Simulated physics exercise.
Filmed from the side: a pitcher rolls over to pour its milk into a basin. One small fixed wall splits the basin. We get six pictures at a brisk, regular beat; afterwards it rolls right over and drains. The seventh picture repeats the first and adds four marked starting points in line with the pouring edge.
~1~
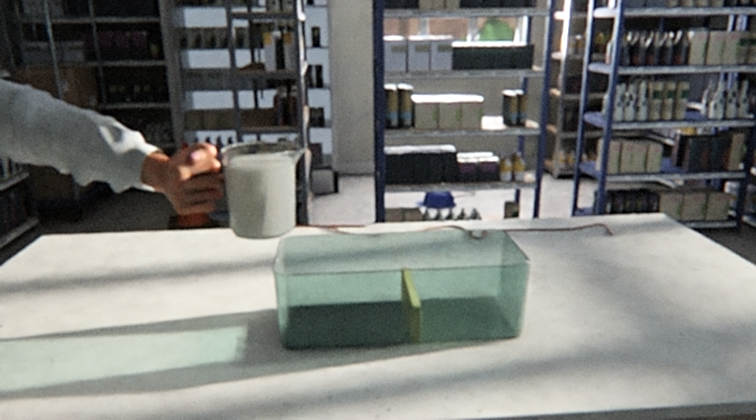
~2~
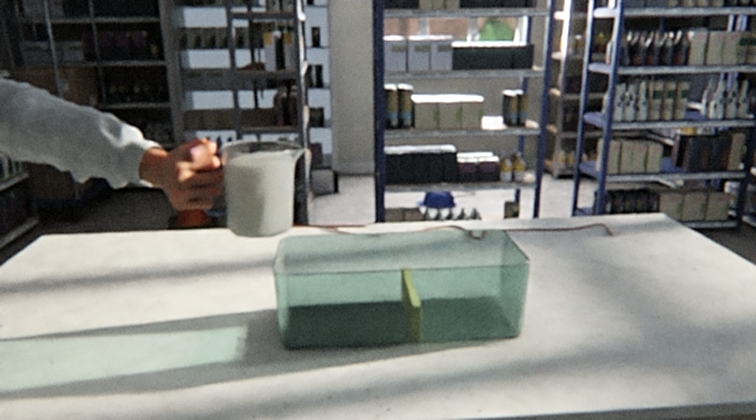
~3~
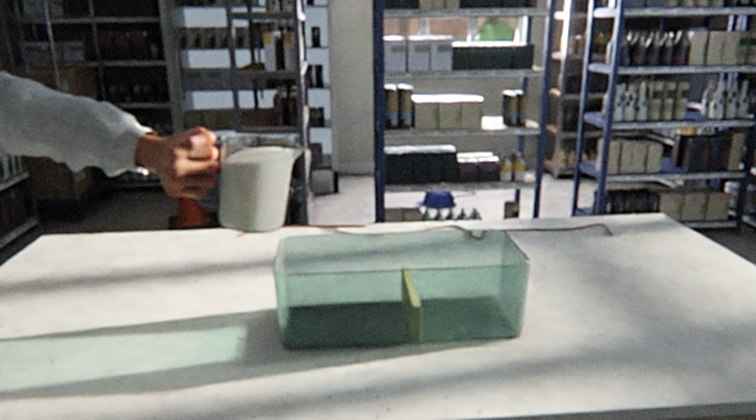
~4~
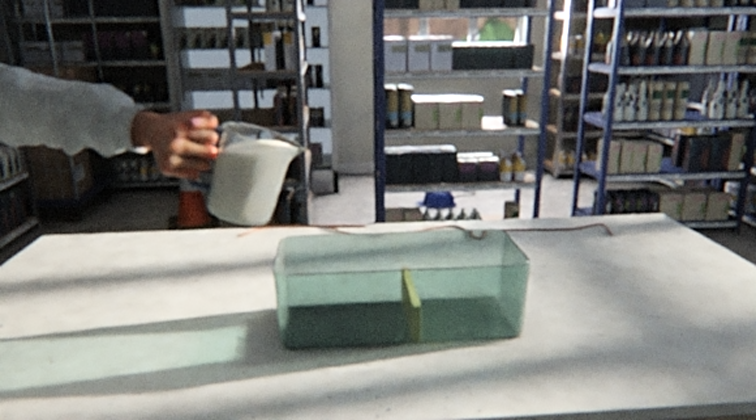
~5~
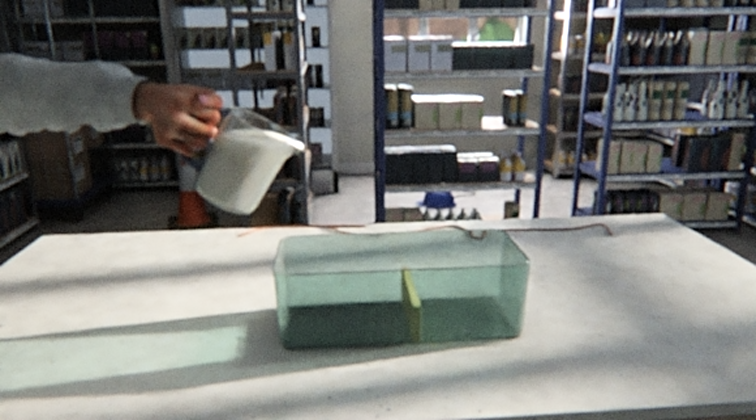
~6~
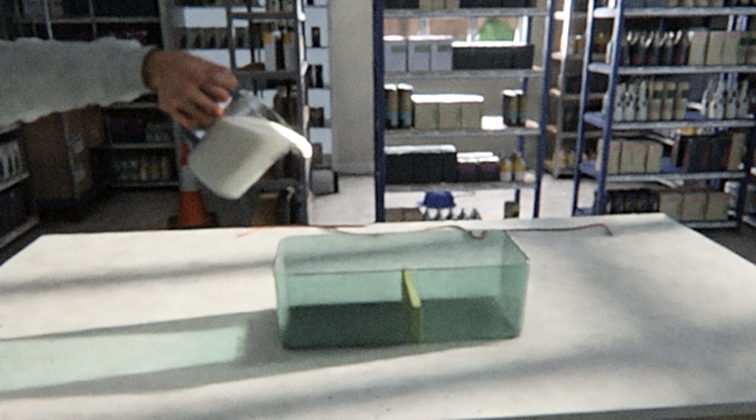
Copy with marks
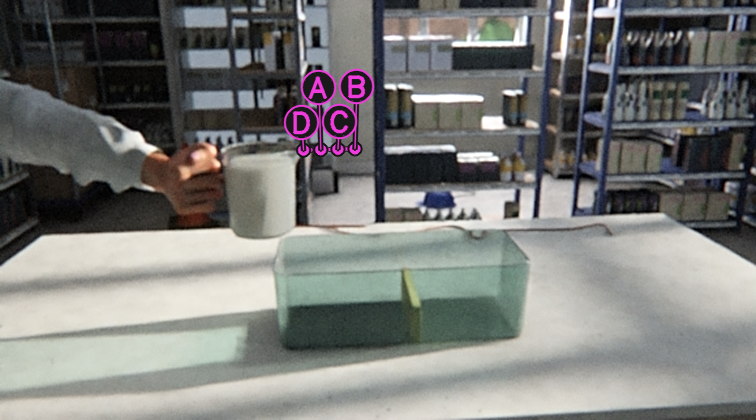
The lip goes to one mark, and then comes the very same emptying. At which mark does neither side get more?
Place A does it best.
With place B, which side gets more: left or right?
More ends on the right.
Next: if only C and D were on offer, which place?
C it is.
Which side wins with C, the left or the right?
The right one.
On the marked copy, A at (320, 149); B at (354, 148); C at (337, 149); D at (303, 150).
With A, about 55 % ends left of the wall and 41 % right of it; 3 % is lost outside.
With B, about 12 % ends left of the wall and 81 % right of it; 7 % is lost outside.
With C, about 24 % ends left of the wall and 70 % right of it; 6 % is lost outside.
With D, about 80 % ends left of the wall and 7 % right of it; 12 % is lost outside.
